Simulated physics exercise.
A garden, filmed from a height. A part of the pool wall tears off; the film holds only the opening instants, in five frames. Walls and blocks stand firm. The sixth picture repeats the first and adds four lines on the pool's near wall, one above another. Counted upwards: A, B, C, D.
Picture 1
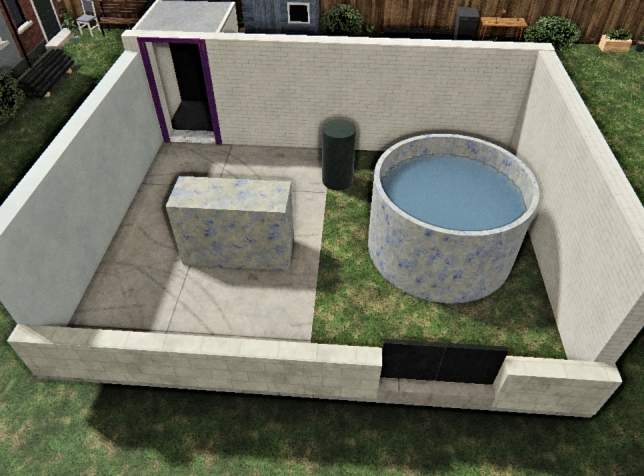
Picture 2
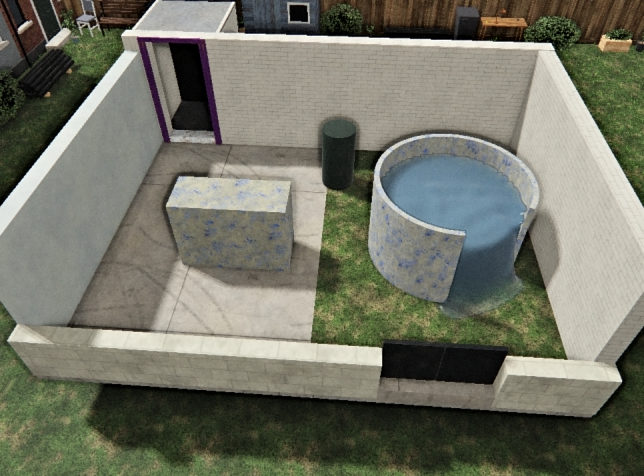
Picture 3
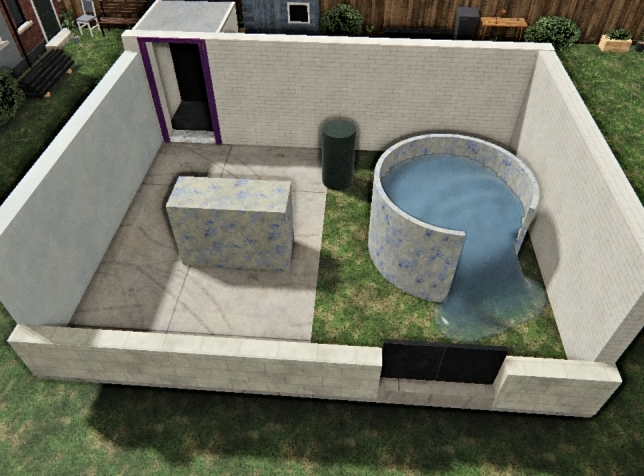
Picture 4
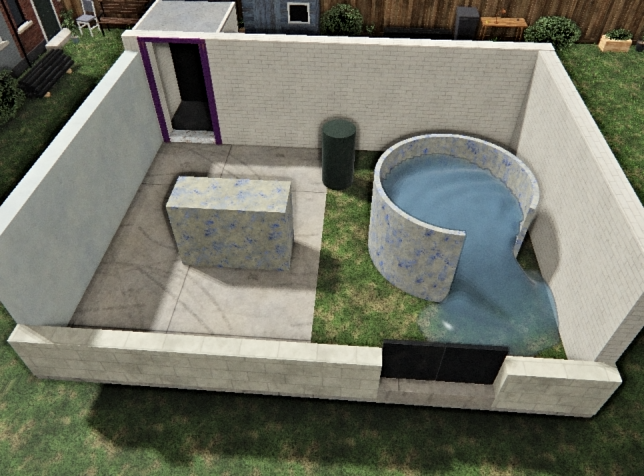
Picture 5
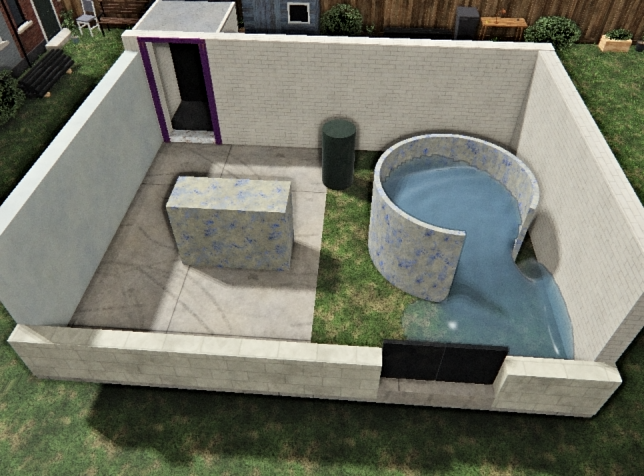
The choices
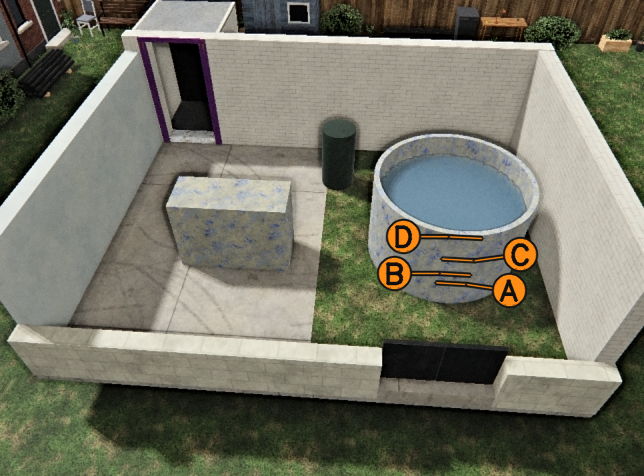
A walled yard, half pale paving and half grass, is seen from a height by a camera that stays still. A speckled blue-and-cream block stands on the paving at left, with a purple-framed doorway behind it, a dark green cylinder near the back wall, a matching round pool at right and a dark gate in front. The pool's front wall opens and blue water pours through the gap, spreading forward and sideways over the grass.
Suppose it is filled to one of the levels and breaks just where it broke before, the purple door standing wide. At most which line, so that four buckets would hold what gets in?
Take C.
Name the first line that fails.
That is line D.
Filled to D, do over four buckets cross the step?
Yes, that goes wrong.
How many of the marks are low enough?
Three of the four.
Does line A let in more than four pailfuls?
No.
On the marked copy, A at (451, 283); B at (454, 274); C at (458, 259); D at (464, 237); from the bottom up A, B, C, D.
For line A, nothing gets over.
For line B, nothing gets over.
For line C, a bucket or two gets in.
For line D, about 11 bucketfuls get in.
